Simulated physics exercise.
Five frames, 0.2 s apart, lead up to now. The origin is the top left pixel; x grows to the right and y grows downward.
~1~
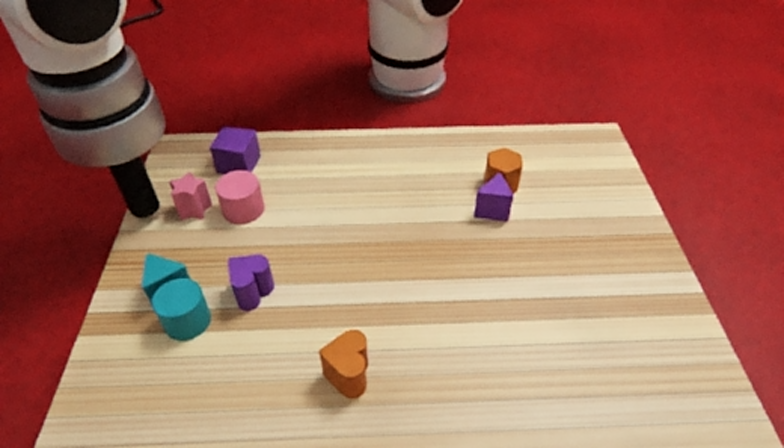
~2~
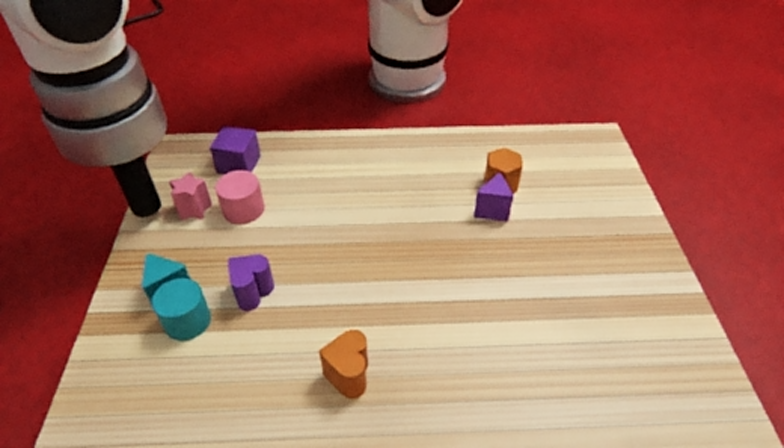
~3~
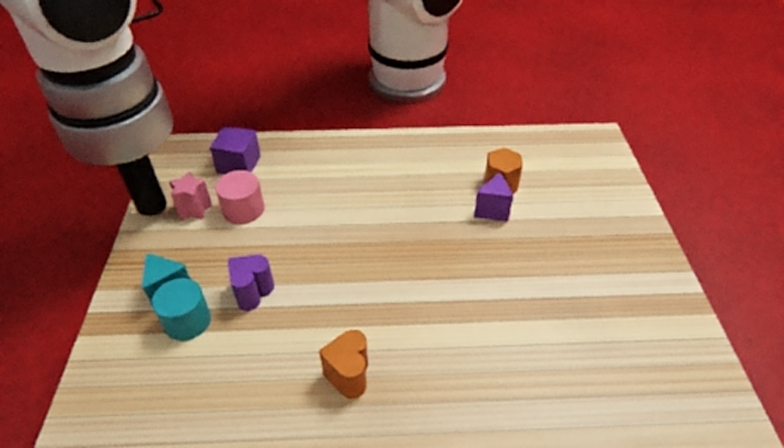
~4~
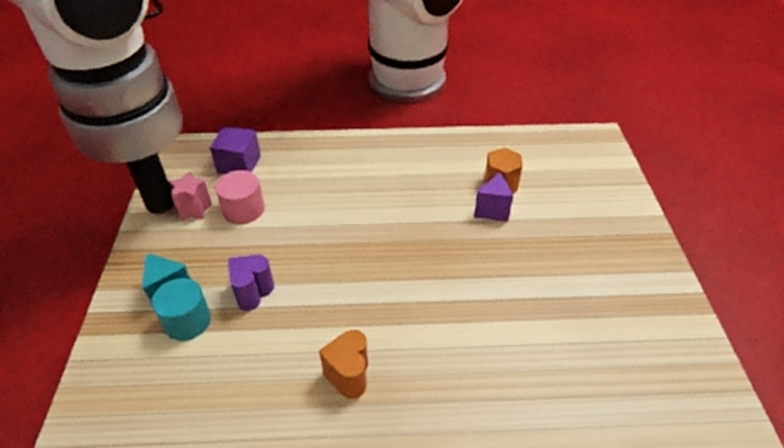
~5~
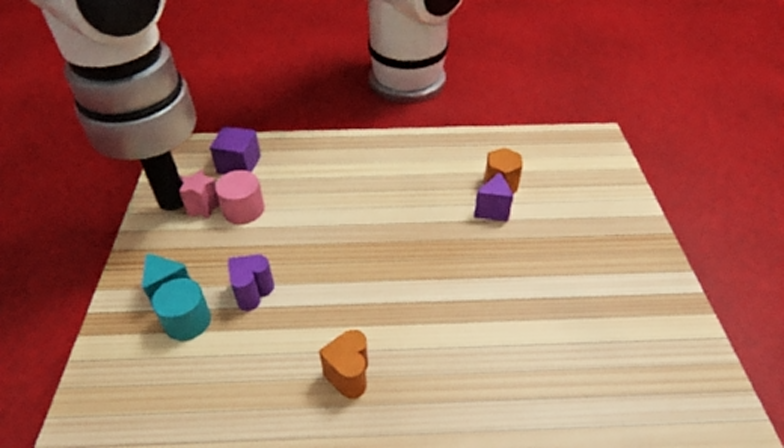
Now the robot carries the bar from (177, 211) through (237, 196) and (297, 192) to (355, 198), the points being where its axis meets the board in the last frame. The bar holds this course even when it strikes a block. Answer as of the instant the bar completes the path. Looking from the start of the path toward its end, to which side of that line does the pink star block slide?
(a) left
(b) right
Correct choice: A.
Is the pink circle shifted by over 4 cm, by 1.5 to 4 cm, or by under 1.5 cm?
Distance: Above 4 cm.
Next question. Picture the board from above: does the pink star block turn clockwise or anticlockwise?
Counterclockwise from above.
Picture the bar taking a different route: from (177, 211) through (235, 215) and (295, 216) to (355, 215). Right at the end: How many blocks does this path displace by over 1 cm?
Two blocks move.
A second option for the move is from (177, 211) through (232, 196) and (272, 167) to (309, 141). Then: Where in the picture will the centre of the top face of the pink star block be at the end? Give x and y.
It ends at (278, 157).
What follows on the original path. One third of the way, bar (237, 188); pink star block (259, 166); pink circle (285, 183).
Two thirds of the way, bar (296, 184); pink star block (317, 158), turned 20° anticlockwise; pink circle (307, 188).
At the end, bar (354, 189); pink star block (348, 153), turned 80° anticlockwise; purple square block still; pink circle (319, 194).
